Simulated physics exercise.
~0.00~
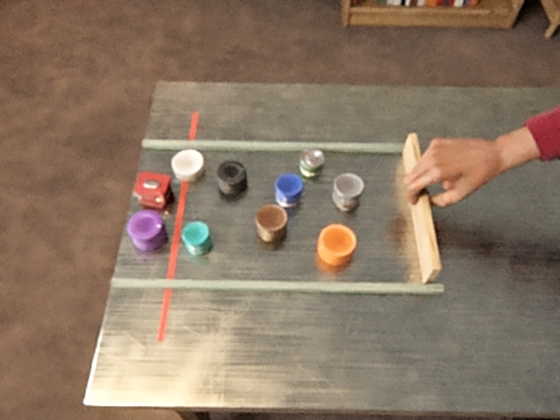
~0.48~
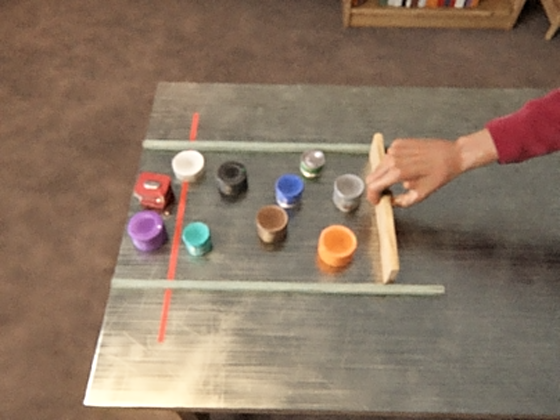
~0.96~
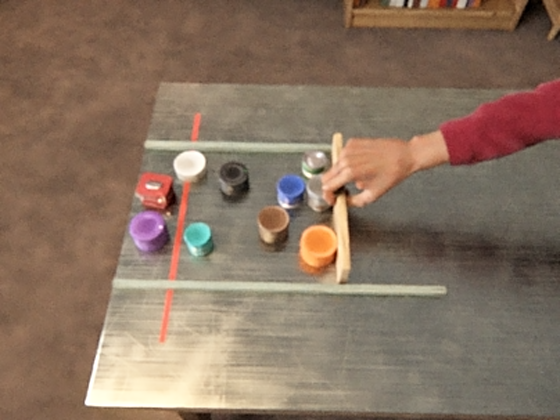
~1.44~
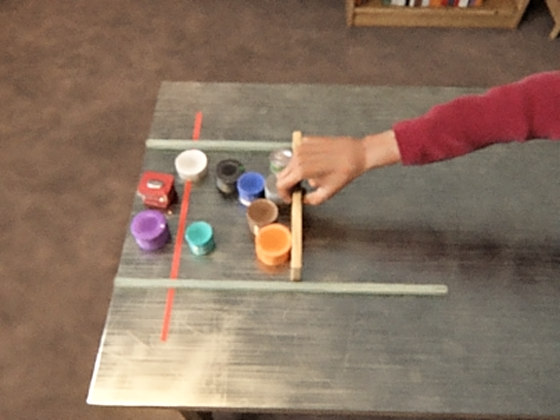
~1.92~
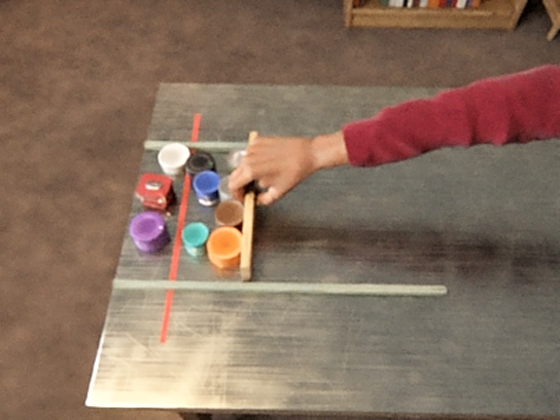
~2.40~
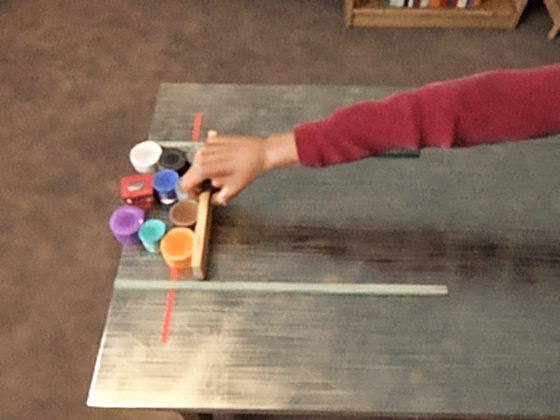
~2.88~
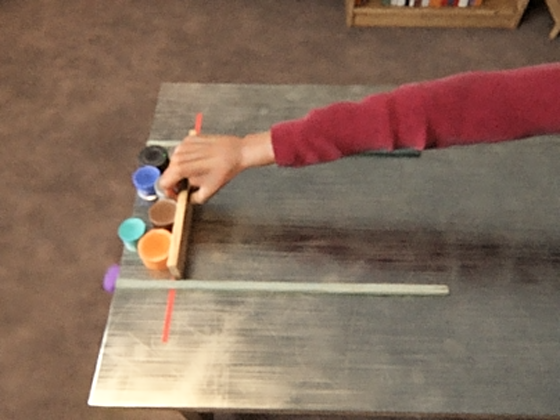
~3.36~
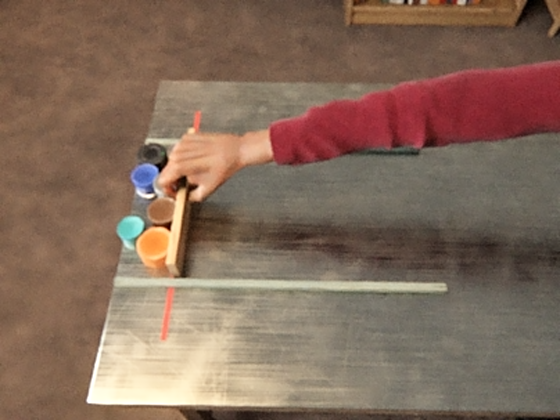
A hand in a red sleeve holds an upright wooden board at the right of a dark tabletop, seen from above, between two pale green rails. To its left sit small tubs and lids in orange, grey, blue, brown, black, green, teal and white, with a purple lid and red case beyond a red tape line. The hand slides the board steadily left, gathering the nearer pieces and then pushing the whole cluster toward the table's left edge. The white tub, red case and purple lid go over, and the board stops near the tape with the rest crowded at the edge.
